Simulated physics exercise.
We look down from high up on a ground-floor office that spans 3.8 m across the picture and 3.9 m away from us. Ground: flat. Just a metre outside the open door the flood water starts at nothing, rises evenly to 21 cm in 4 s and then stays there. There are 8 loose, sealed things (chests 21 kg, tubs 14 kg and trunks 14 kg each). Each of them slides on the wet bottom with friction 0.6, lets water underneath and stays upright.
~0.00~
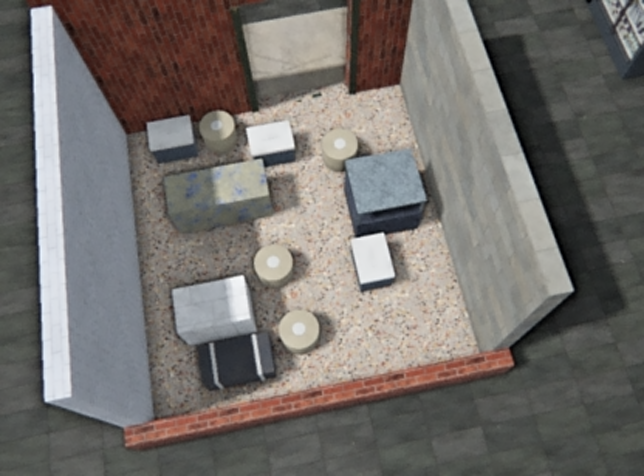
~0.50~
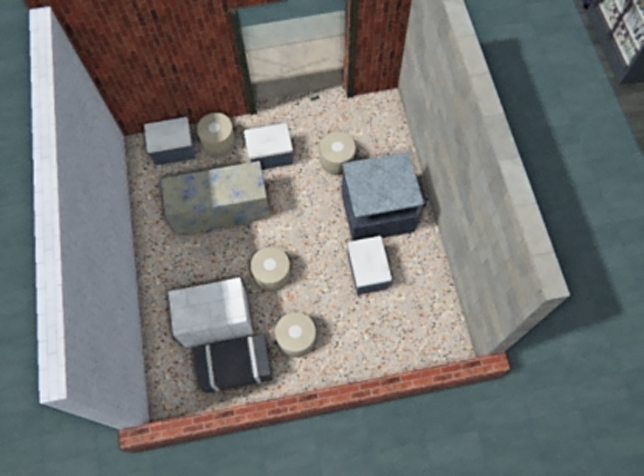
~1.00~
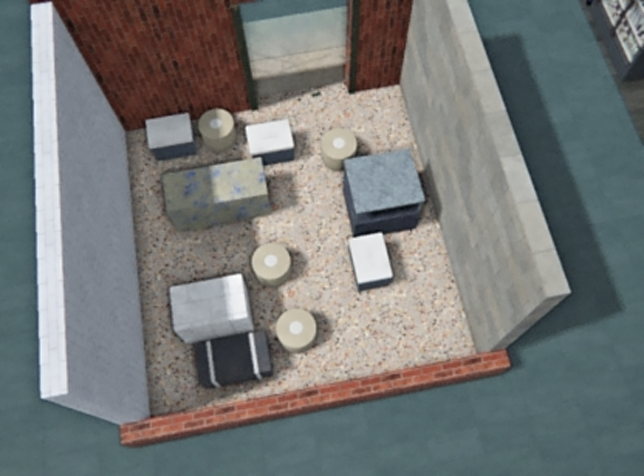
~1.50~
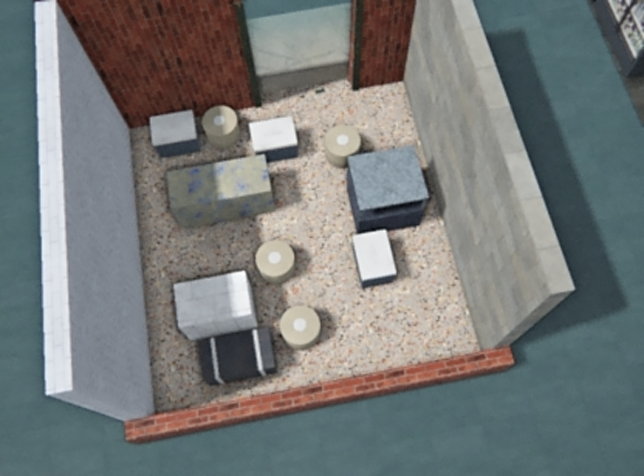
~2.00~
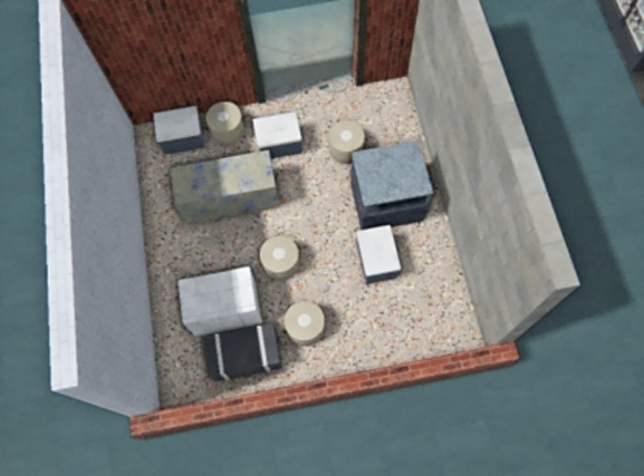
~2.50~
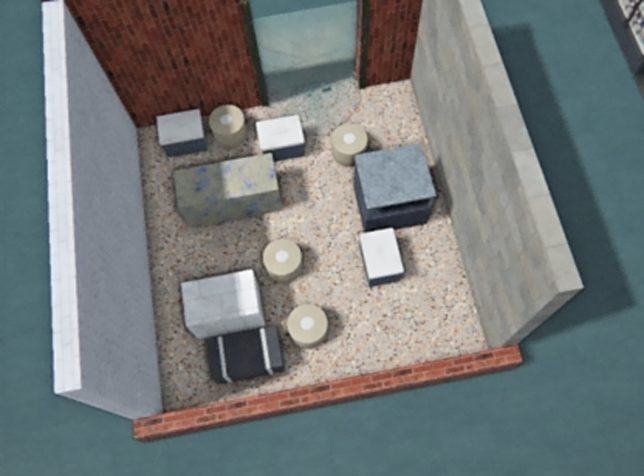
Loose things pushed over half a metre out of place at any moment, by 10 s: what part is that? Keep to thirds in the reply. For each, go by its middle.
My answer: Less than a third.
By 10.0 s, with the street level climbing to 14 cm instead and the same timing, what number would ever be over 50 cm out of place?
So the tally would be 0.
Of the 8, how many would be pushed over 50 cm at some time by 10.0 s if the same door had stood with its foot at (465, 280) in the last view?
That gives 4 of them.
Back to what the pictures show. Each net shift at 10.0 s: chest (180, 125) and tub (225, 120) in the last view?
In that order: 10 cm, 20 cm.
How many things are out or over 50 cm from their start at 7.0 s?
At that time I count 1.
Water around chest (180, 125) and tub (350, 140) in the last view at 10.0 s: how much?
Depths: Near 9 cm, then near 13 cm.
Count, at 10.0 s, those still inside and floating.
That would be 4 of them.
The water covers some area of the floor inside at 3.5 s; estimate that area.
About 2.0 m2.
After 3.5 s 0 of 8 are over 50 cm from their spots; 0 afloat.
After 4.5 s 0 of 8 are over 50 cm from their spots; 0 afloat.
After 7.0 s 1 of 8 are over 50 cm from their spots; 1 afloat.
After 10.0 s 1 of 8 are over 50 cm from their spots, and 2 have been at some point; 4 afloat.
